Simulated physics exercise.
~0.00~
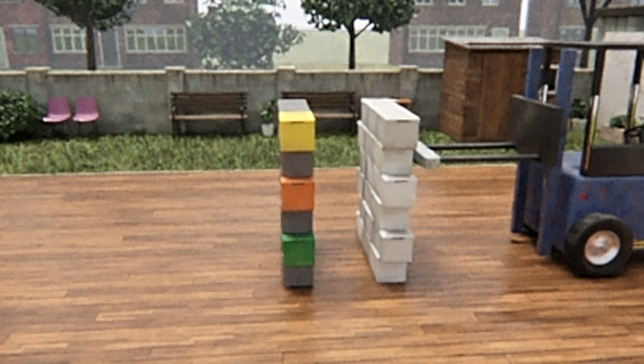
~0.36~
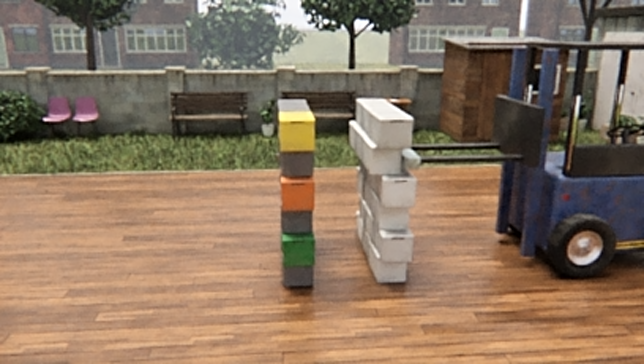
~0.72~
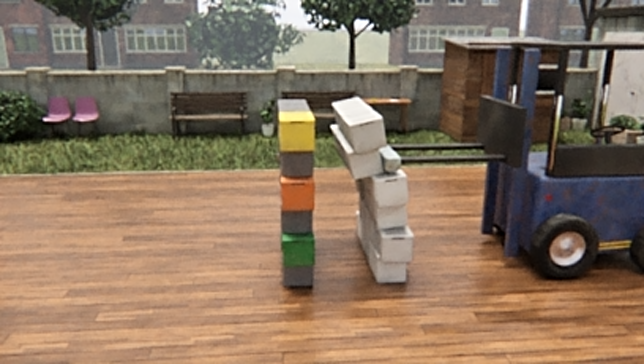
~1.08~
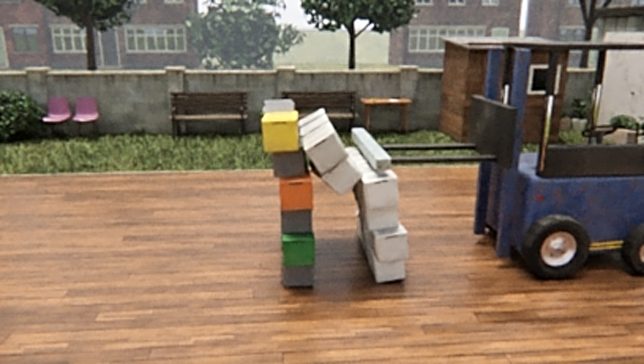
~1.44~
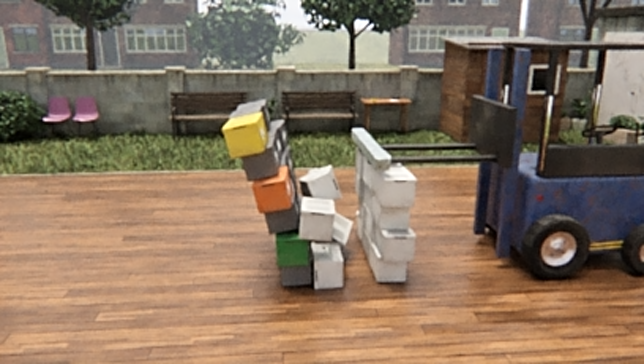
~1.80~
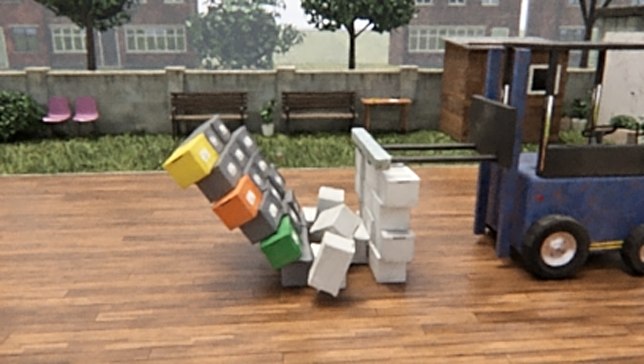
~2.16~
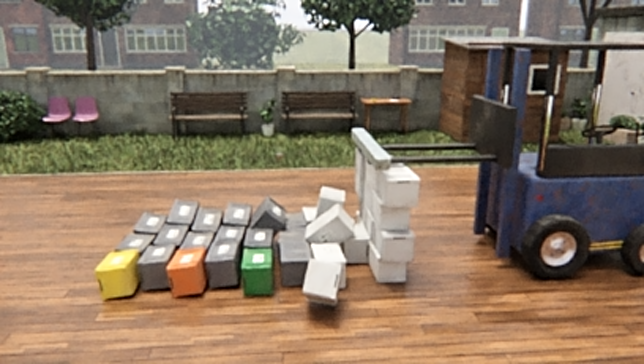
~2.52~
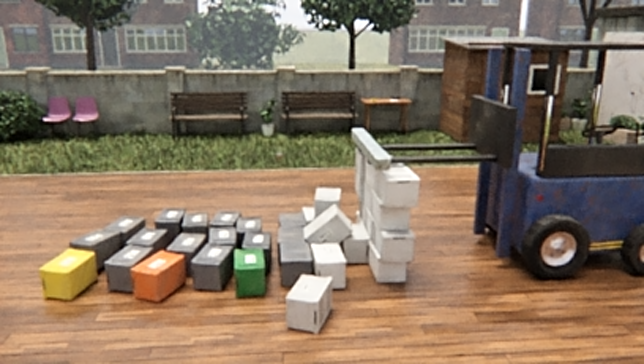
A forklift's beam pushed into the upper part of a pale stack of boxes, toppling its top onto the darker wall beside it, which tipped left and spilled its yellow, orange and green boxes across the wooden floor while the lower pale stack stayed standing.
